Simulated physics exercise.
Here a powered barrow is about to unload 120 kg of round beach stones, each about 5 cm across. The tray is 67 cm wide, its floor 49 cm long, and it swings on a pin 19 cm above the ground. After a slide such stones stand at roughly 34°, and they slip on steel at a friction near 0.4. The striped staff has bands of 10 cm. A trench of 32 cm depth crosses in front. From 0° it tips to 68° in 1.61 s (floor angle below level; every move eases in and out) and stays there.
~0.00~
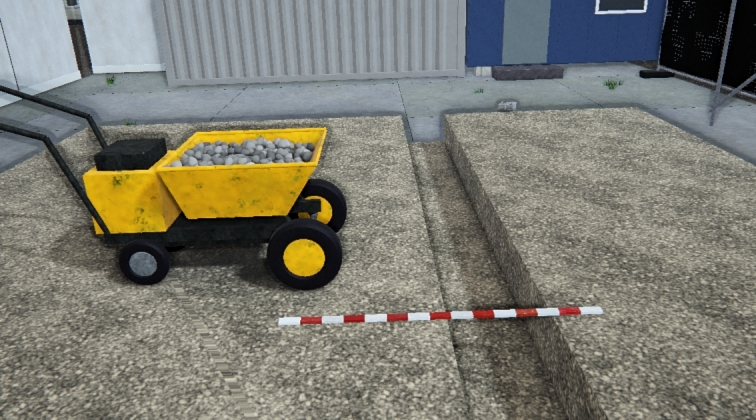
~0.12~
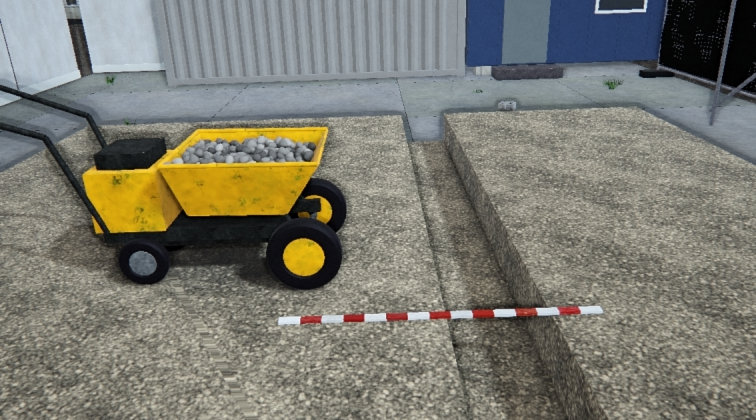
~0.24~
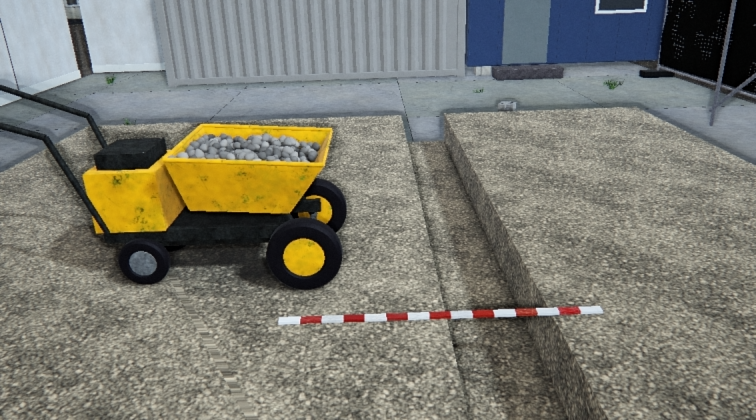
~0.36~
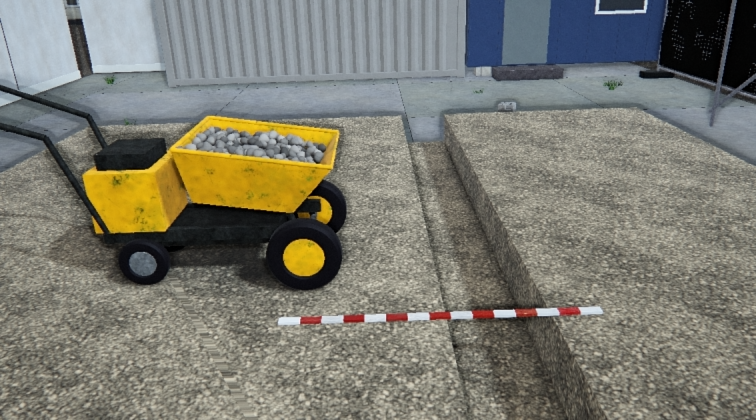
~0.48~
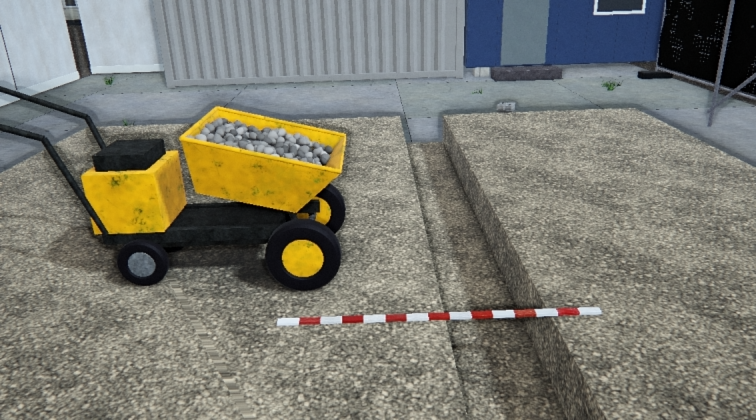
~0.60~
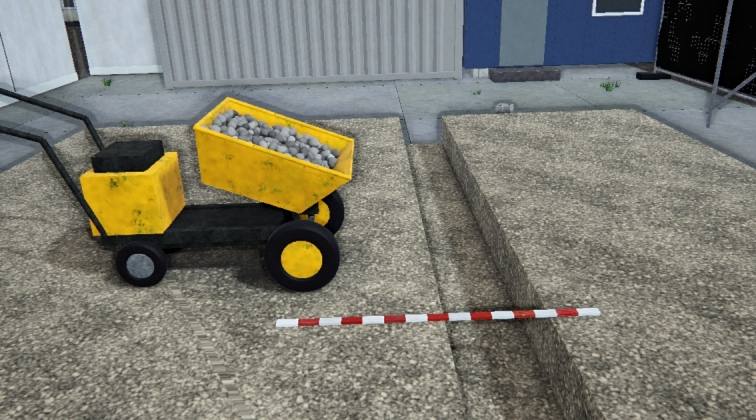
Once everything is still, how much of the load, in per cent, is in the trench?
Some 81 per cent of it.
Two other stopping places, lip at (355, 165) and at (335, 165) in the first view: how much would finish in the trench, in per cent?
Near 100 per cent from the first place, 100 from the second.
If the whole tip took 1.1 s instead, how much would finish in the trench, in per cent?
It would be near 80 per cent.
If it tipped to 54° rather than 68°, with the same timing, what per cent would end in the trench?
Then about 30 per cent.
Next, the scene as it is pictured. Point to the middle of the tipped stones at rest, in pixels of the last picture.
Near (461, 297).
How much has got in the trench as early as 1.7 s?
Some 35 per cent.
After 1.2 s the floor is at 58°; 99 % in the tray, 1 % short of the trench; the foremost stones are at (404, 203).
After 1.7 s the floor is at 68°; 51 % in the tray, 15 % short of the trench, 34 % in the trench; the foremost stones are at (507, 300).
After 2.1 s the floor is at 68°; 25 % in the tray, 16 % short of the trench, 58 % in the trench; the foremost stones are at (506, 289).
After 4.0 s the floor is at 68°; 0 % in the tray, 19 % short of the trench, 81 % in the trench; the foremost stones are at (509, 297).
